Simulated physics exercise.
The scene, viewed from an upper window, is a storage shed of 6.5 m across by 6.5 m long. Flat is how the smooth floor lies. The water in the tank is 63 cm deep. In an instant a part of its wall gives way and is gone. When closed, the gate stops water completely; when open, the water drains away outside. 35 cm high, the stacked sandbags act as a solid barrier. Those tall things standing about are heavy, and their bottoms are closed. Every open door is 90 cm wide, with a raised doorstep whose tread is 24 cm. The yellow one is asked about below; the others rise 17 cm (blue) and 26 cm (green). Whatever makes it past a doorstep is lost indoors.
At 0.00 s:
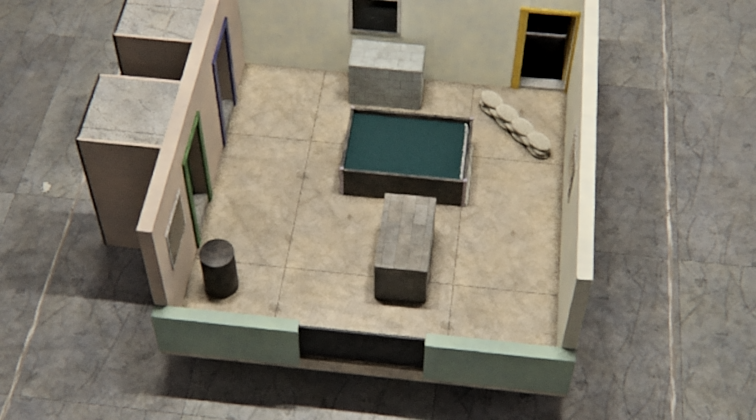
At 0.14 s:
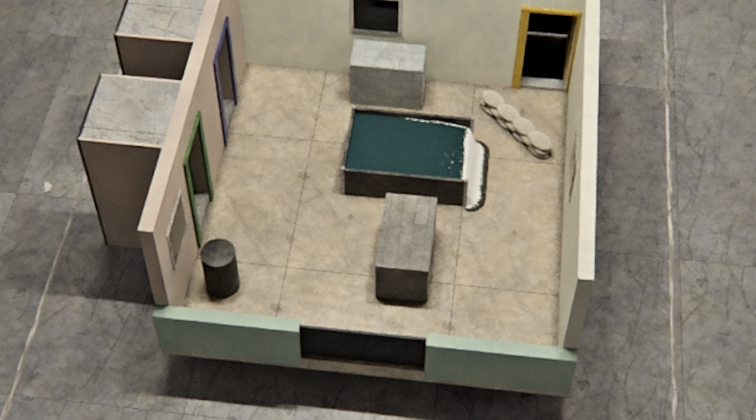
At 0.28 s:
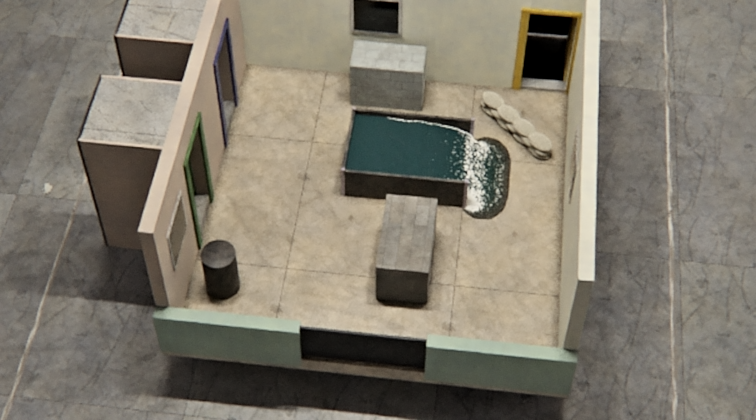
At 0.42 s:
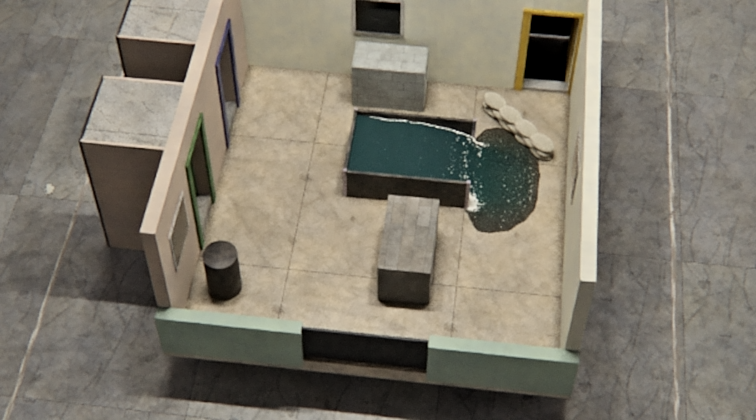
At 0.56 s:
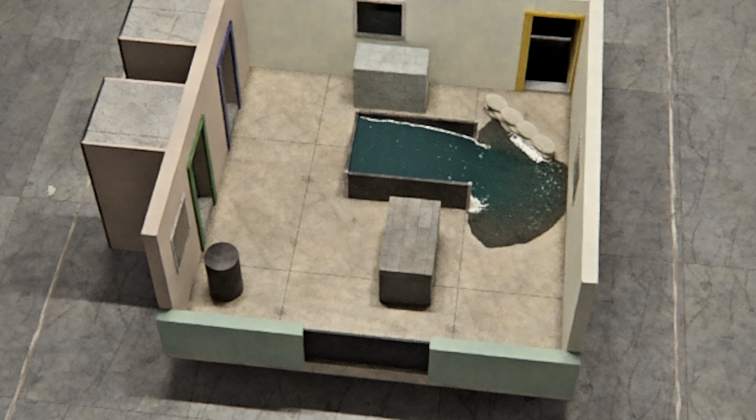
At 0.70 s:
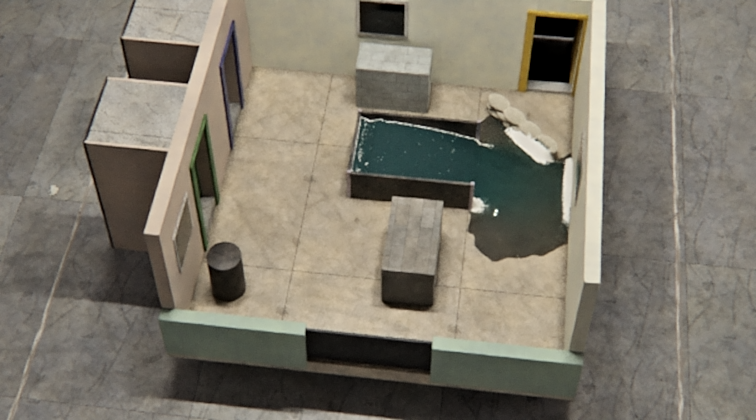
Open-topped room with a tank losing its right side, dark water pouring out and spreading across the pale floor around stacked sandbags.
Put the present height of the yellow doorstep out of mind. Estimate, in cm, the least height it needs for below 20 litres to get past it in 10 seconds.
Roughly 16 centimetres.
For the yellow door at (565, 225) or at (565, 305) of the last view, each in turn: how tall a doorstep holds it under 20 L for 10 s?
Roughly 27 cm, then roughly 7.0 cm.
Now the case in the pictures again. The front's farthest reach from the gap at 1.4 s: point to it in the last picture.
Lab note: Front tip approx. at (565, 306).
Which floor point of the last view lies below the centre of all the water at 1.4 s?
The centre of all the water is around (468, 181).
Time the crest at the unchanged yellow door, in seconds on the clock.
Roughly 3.8 s.
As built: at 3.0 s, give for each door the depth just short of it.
Lab note, cm: Yellow 6; blue 0; green 0.
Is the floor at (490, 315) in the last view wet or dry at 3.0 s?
I'd say that place has got wet.
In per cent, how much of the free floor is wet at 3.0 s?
Wet share: Near 40 %.
After 1.4 s water covers 15 % of the floor, deepest (44 cm) near (570, 186); it has not reached the yellow door.
After 3.0 s water covers 40 % of the floor, deepest (30 cm) near (562, 377); 6 cm at the yellow door, 71 litres in over its 8 cm doorstep.
After 10.0 s water covers 95 % of the floor, deepest (10 cm) near (183, 336); 6 cm at the yellow door, 115 litres in over its 8 cm doorstep.
At the yellow door as built, the water arrived by 1.6 s and peaked near 13 cm at 3.8 s.
Run again over the same 10 s with other heights there, 35 litres in over 14 cm, 9 litres over 19 cm. The limit of 20 litres is kept from about 16 cm up.
